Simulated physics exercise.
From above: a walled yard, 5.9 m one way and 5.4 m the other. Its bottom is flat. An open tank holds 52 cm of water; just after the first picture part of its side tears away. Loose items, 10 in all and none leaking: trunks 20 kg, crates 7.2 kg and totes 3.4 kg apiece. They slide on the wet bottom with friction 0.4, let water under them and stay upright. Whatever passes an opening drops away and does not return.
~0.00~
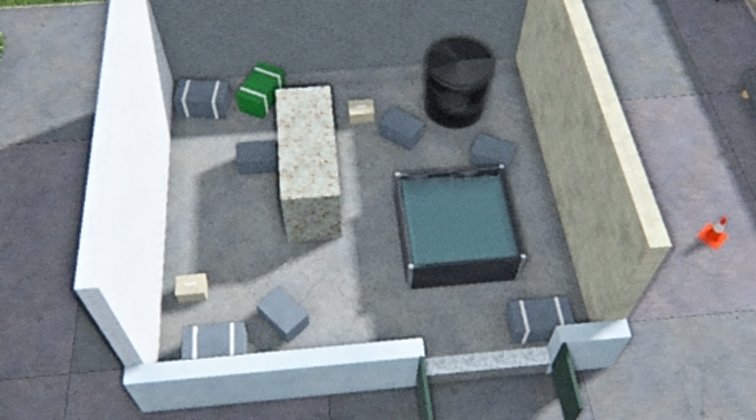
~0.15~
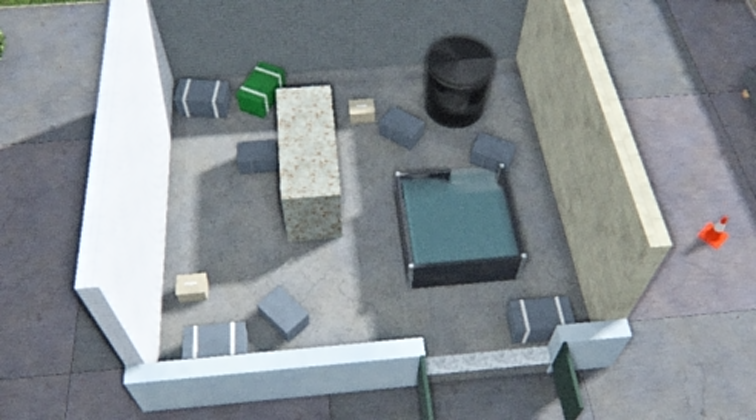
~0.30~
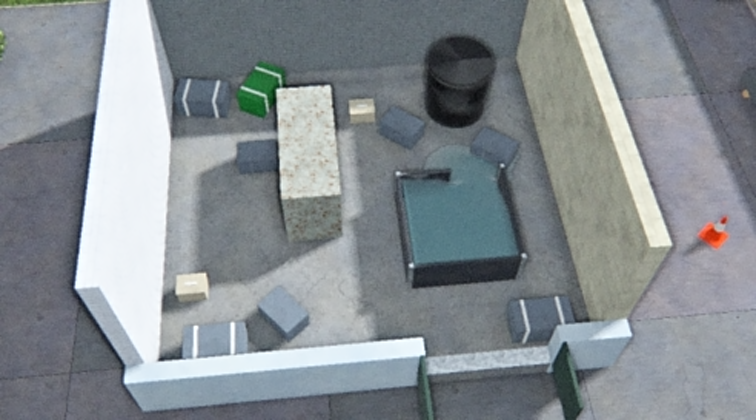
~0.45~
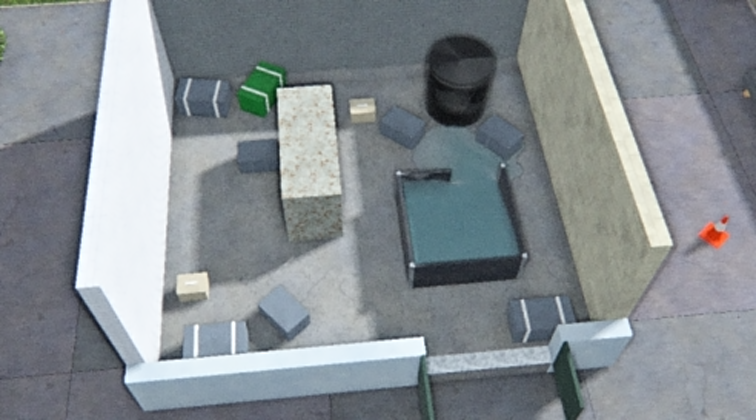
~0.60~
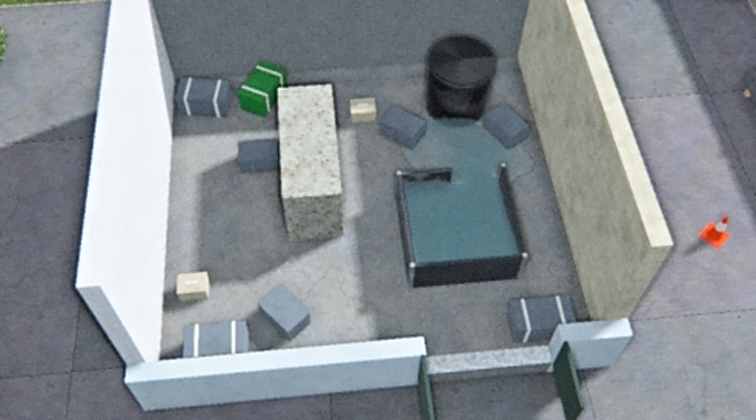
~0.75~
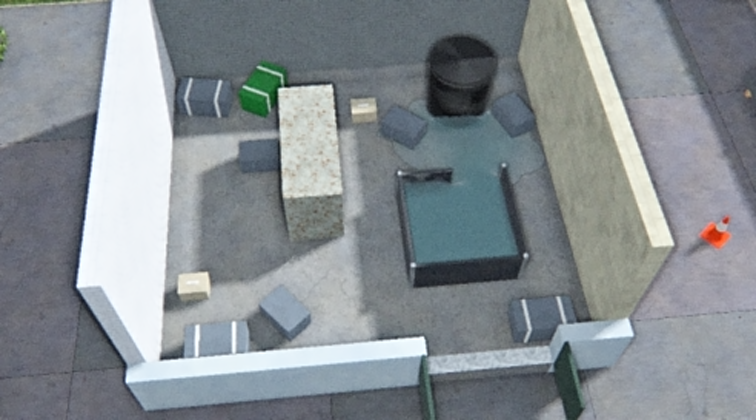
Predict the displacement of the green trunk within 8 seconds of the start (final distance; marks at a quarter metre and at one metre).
The green trunk ends far away.
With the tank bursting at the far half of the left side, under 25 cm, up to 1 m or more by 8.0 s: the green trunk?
In that case the green trunk barely shifts.
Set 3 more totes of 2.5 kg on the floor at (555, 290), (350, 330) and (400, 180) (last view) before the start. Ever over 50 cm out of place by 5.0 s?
In turn: Under, less, less.
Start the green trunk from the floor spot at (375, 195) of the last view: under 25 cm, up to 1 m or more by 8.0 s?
It stays put.
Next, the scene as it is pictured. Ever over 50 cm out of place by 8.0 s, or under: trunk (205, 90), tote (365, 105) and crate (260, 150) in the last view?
In turn: Past it, past it, over.
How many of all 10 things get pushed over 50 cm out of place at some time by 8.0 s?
7 of them.
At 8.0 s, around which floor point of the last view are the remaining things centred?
At about (306, 245).
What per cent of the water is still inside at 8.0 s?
About 100 per cent.
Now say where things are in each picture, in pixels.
The first frame shows the green trunk at (260, 82), on the bottom; 2.2 m2 under water; 0 of 10 have shifted.
The second frame shows the green trunk at (260, 82) rests on the ground; water covers 2.6 m2; 0 of 10 have shifted.
The third frame shows the green trunk at (261, 82) rests on the ground; 3.1 m2 under water; 1 of 10 have shifted.
The fourth frame shows the green trunk at (261, 81), on the bottom; 3.7 m2 under water; 1 of 10 have shifted.
The fifth frame shows the green trunk at (262, 81), on the bottom; 4.3 m2 under water; 1 of 10 have shifted.
The sixth frame shows the green trunk at (262, 81) rests on the ground; 4.8 m2 under water; 1 of 10 have shifted.
After 1.6 s the green trunk is near (262, 81), 0.0 m from its start, aground; 0 of 10 are out; 1 afloat.
After 3.6 s the green trunk is near (238, 90), 0.4 m from its start, aground; 0 of 10 are out; 1 afloat.
After 5.6 s the green trunk is near (233, 98), 0.6 m from its start, afloat; 0 of 10 are out; 3 afloat.
After 8.0 s the green trunk is near (245, 166), 1.7 m from its start, afloat; 0 of 10 are out; 4 afloat.
